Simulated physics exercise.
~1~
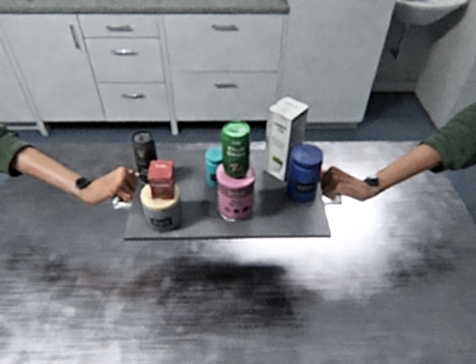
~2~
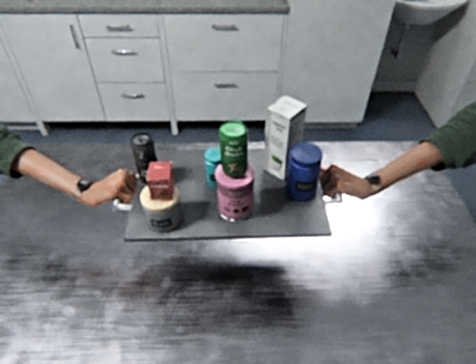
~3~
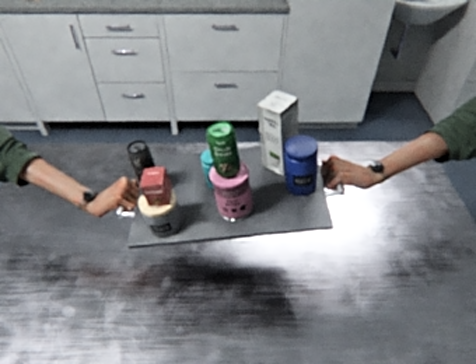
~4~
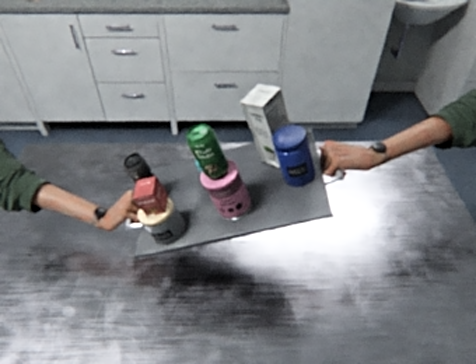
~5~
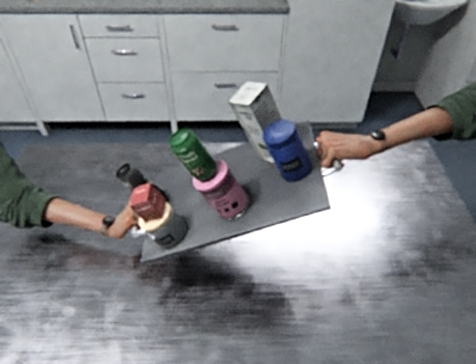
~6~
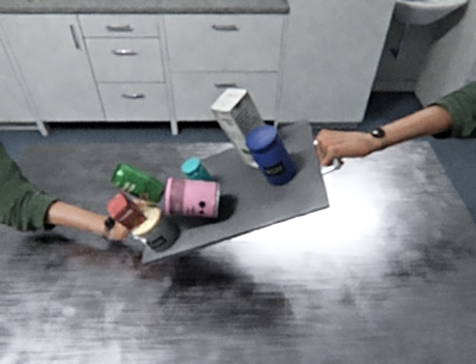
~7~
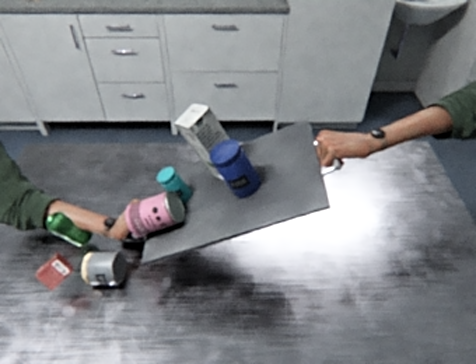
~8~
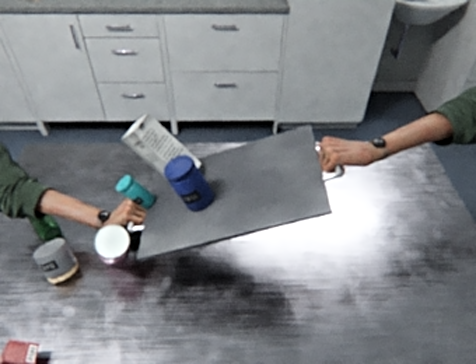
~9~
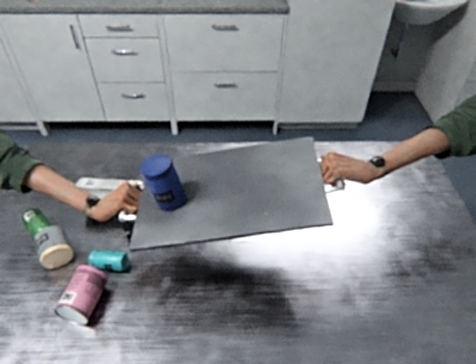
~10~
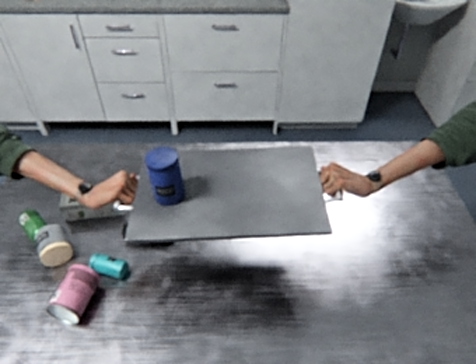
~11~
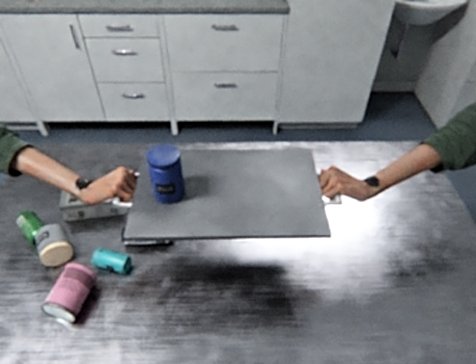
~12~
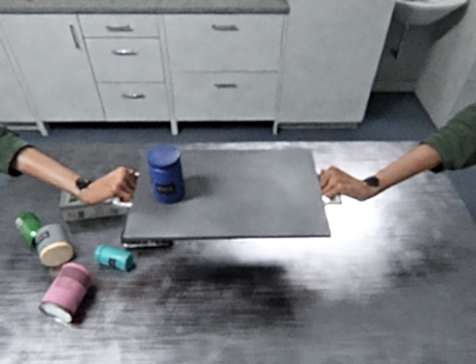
In a room with white cabinets, two hands tilt a loaded grey tray down to the left, and jars, cans and cartons topple and slide off onto the table; the tray levels again with only the blue jar, shifted left, still upright on it.
